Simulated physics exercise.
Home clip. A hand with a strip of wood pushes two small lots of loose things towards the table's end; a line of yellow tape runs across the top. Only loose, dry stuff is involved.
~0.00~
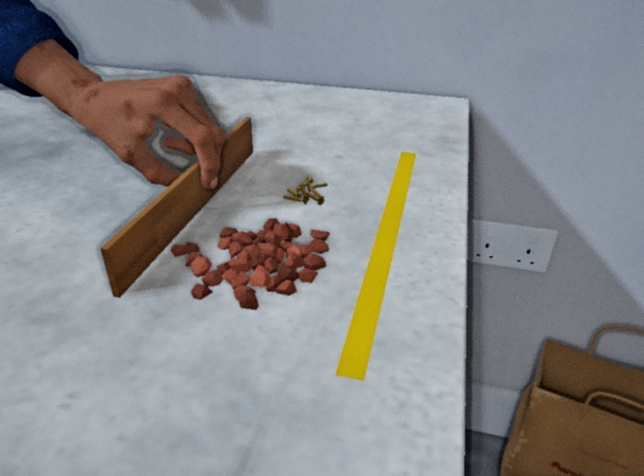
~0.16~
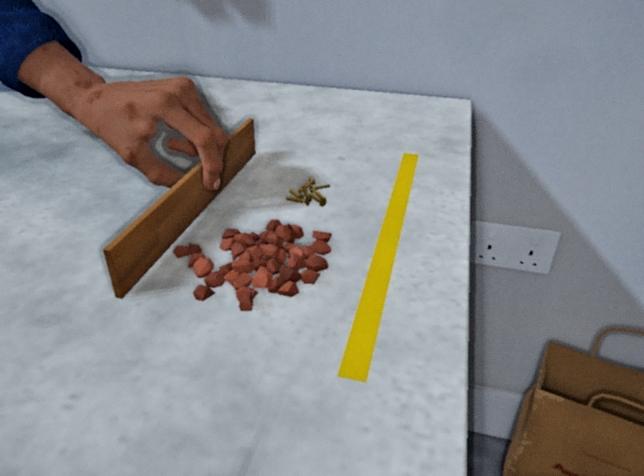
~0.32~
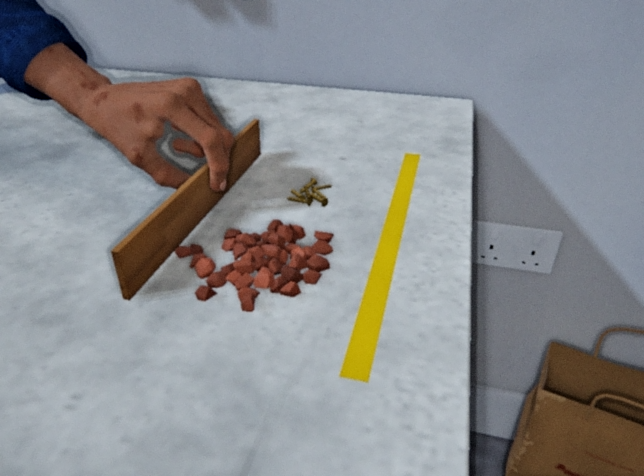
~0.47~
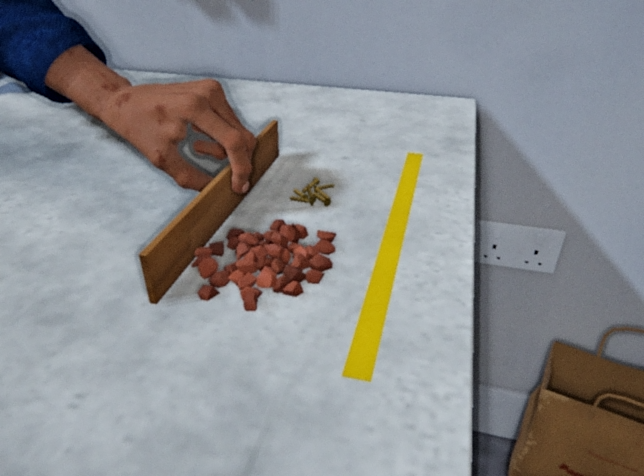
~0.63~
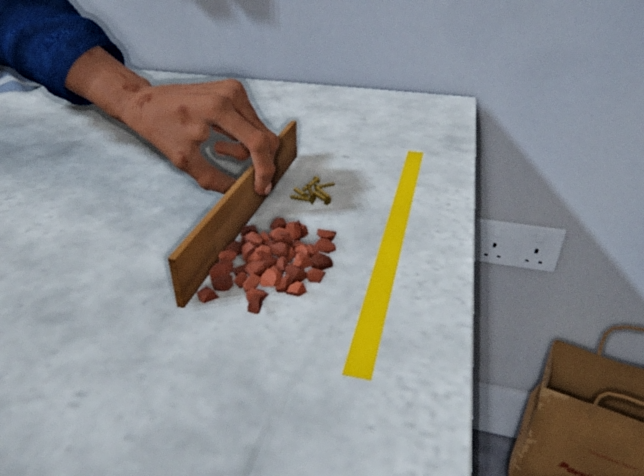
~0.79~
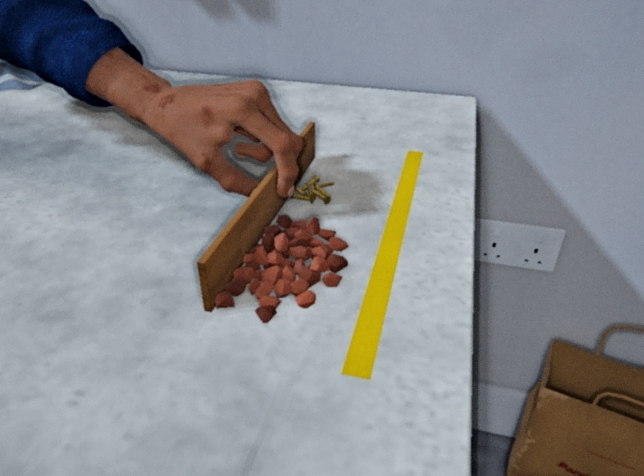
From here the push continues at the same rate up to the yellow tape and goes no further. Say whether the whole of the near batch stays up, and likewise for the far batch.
Near batch: Not wholly; far batch: Wholly up.
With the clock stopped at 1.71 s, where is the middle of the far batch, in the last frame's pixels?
Its middle is roughly at (421, 209) in the last frame.
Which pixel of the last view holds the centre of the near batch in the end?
I'd place the middle near (426, 279).
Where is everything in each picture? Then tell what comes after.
The first picture shows strip of wood (126, 256), at rest; yellow tape (407, 159), about a palm's width from the edge; edge at (468, 247); near batch (258, 261), some bits of crushed brick; far batch (303, 191), a few brass screws.
The second picture shows strip of wood (128, 257), at rest; far batch (306, 193).
The third picture shows strip of wood (136, 259); near batch (262, 263).
The fourth picture shows strip of wood (162, 262); far batch (310, 193).
The fifth picture shows strip of wood (189, 265); near batch (270, 262), about a tenth pushed along.
The sixth picture shows strip of wood (217, 269); yellow tape (414, 158); edge at (475, 246); near batch (287, 265), almost all pushed along; far batch (310, 190).
By 1.24 s, strip of wood still moving, near (342, 183); near batch all on the table, its front near (411, 295); far batch all on the table, its front near (368, 204).
By 1.71 s, strip of wood stopped at the yellow tape; near batch about a tenth over the edge; far batch all on the table, its front near (429, 210).
By 1.99 s, strip of wood stopped at the yellow tape; near batch about a tenth over the edge; far batch all on the table, its front near (437, 200).
When it is over (2.2 s), strip of wood stopped at the yellow tape; near batch about a tenth over the edge; far batch all on the table, its front near (437, 200).
